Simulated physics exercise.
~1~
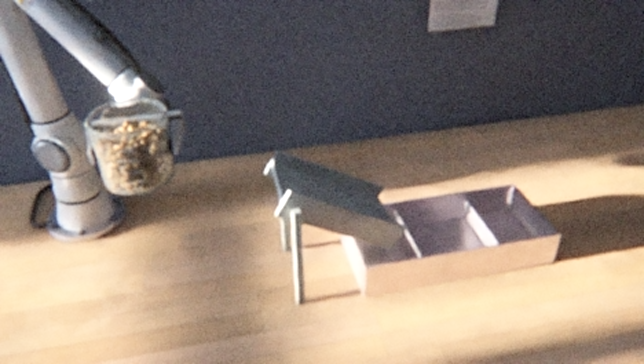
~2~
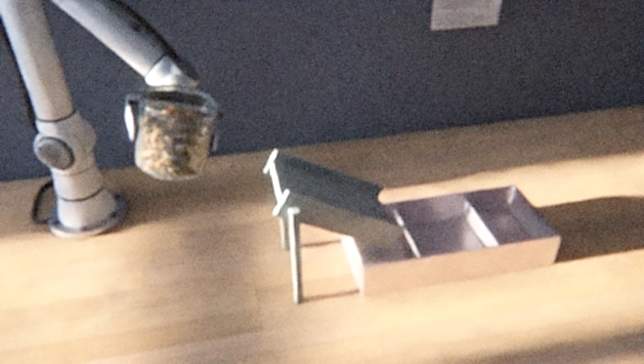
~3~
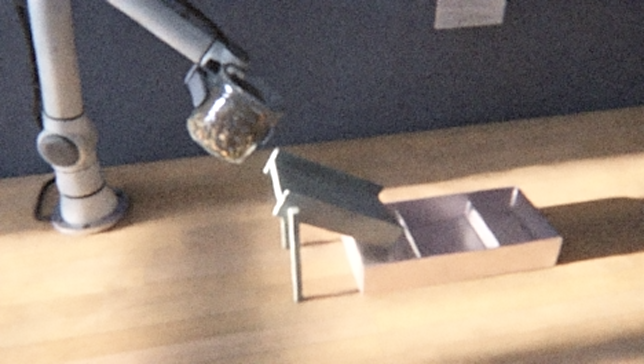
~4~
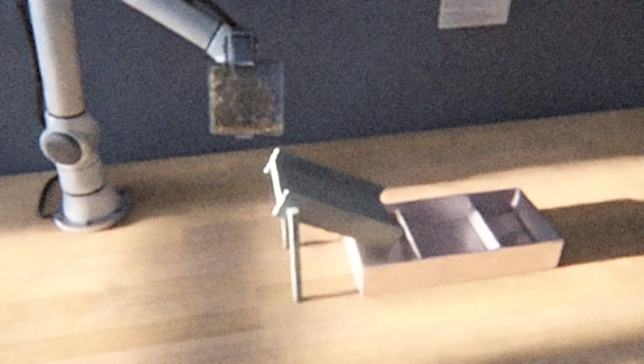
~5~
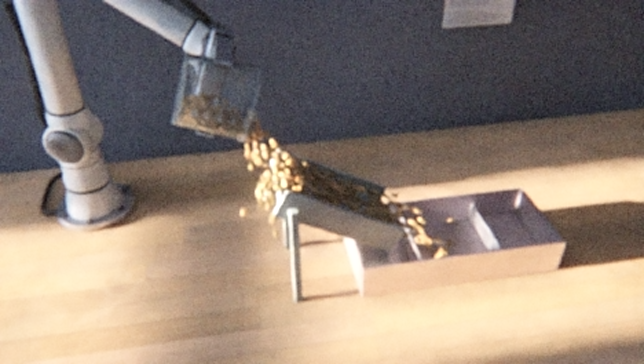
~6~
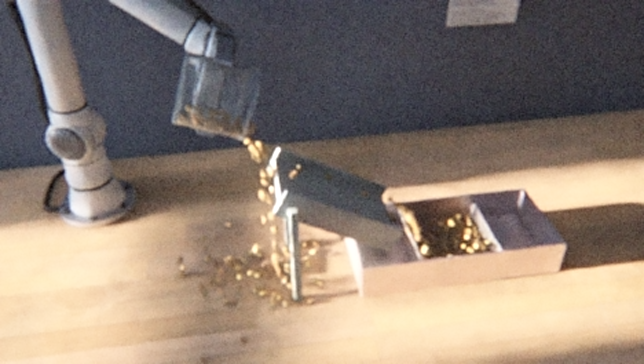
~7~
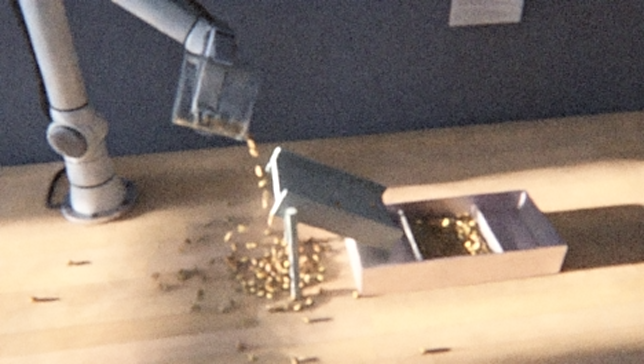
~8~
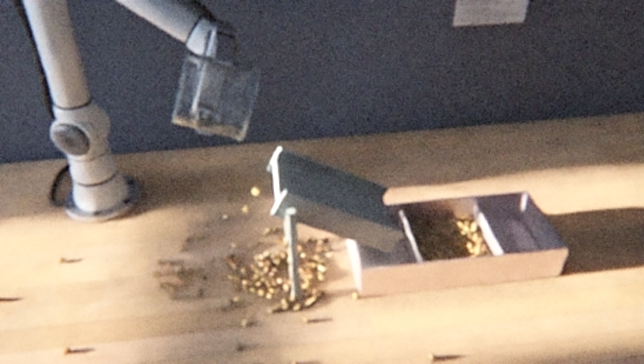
In this clip, a robot arm carries a clear tumbler of dried beans to the right and tips it over a sloping chute, pouring beans into the middle part of a divided box, while many others spill onto the table beneath the chute, leaving the tumbler empty.
